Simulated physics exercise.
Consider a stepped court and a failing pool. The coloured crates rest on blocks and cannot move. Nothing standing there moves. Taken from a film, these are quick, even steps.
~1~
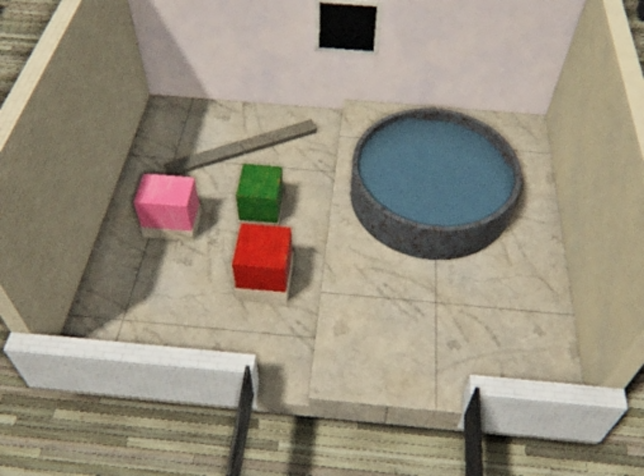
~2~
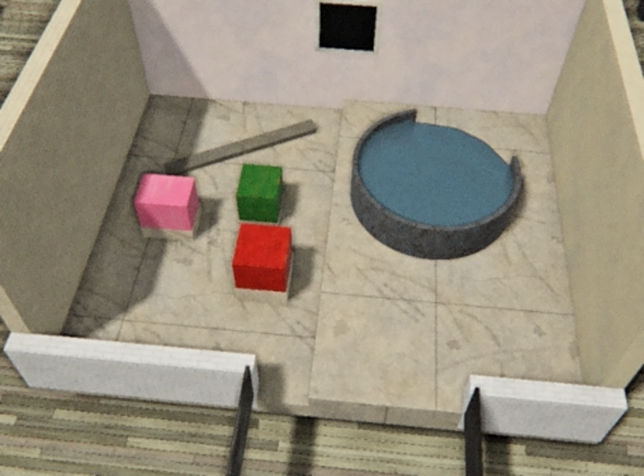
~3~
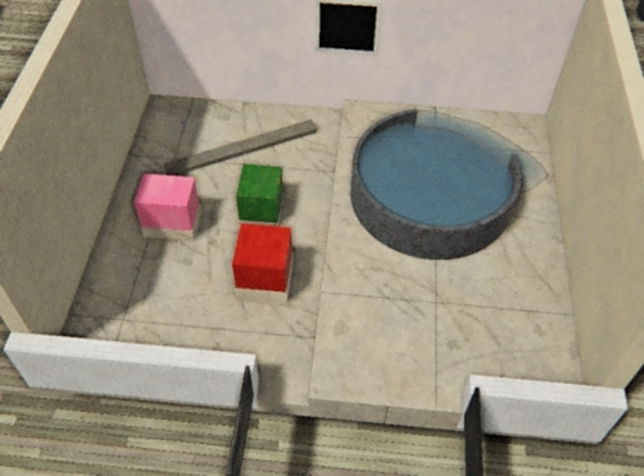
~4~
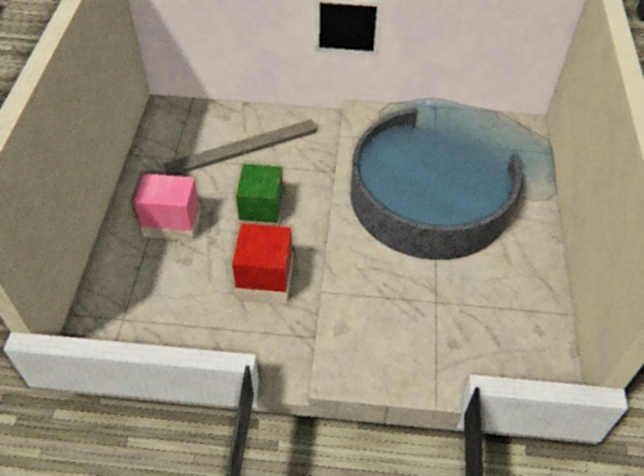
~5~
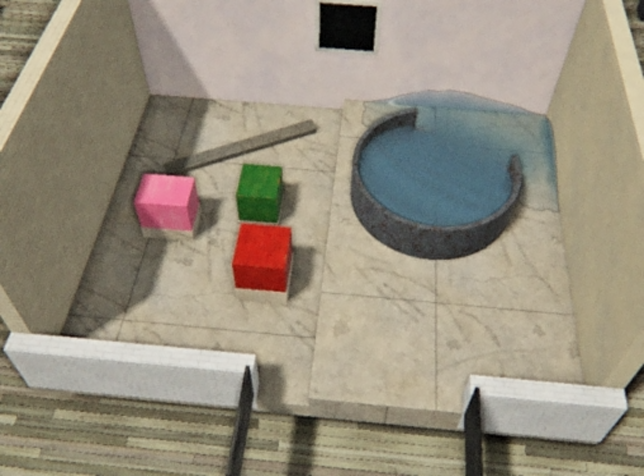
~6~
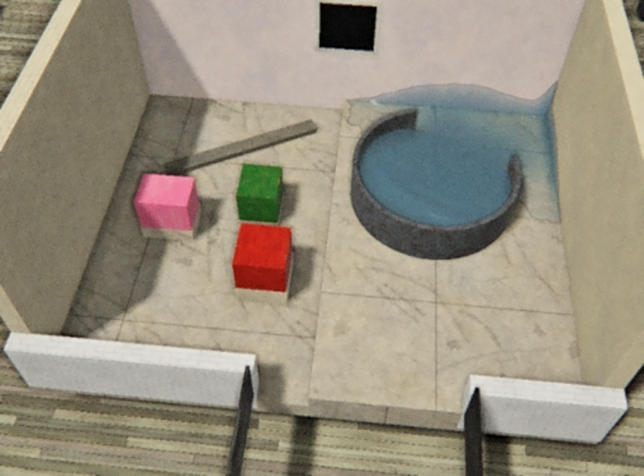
Water fills a round grey pool on the raised right side of a pale, walled court, seen from above the low white front walls. Pink, green and red blocks sit on the lower left floor near a grey plank, with a dark square on the back wall. A gap opens in the pool's far rim, and water pours through, spreading along the back and right walls, while the blocks and camera stay still.
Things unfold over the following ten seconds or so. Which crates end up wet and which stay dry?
The pink crate stays dry; the green crate gets wet; the red crate stays dry.
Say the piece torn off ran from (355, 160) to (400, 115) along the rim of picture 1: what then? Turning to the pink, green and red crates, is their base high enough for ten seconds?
Result: Pink crate gets overtopped, green crate gets overtopped, red crate is left untouched.
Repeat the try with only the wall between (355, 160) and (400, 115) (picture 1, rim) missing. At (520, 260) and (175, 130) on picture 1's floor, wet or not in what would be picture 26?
Waterless, submerged.
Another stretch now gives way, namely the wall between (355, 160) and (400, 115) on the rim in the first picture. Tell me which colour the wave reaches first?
First: The green one.
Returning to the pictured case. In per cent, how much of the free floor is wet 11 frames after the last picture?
Near 25 in a hundred.
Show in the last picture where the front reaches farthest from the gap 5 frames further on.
I'd say at around (274, 110).
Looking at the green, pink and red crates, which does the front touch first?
First to get wet: The green crate.
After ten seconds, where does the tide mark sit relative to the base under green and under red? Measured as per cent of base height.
180 and 30 per cent, roughly.
A moment on, water covers 15 % of the floor; the pink crate not reached, the green crate not reached, the red crate not reached.
Next, water covers 25 % of the floor; the pink crate not reached, the green crate not reached, the red crate not reached.
Then, water covers 55 % of the floor; the pink crate water round its plinth, the green crate water round its plinth, the red crate not reached.
Later, water covers 90 % of the floor; the pink crate water round its plinth, the green crate water round its plinth, the red crate water round its plinth.
In the end, water covers 95 % of the floor; the pink crate stayed above the water, the green crate was topped, the red crate stayed above the water.
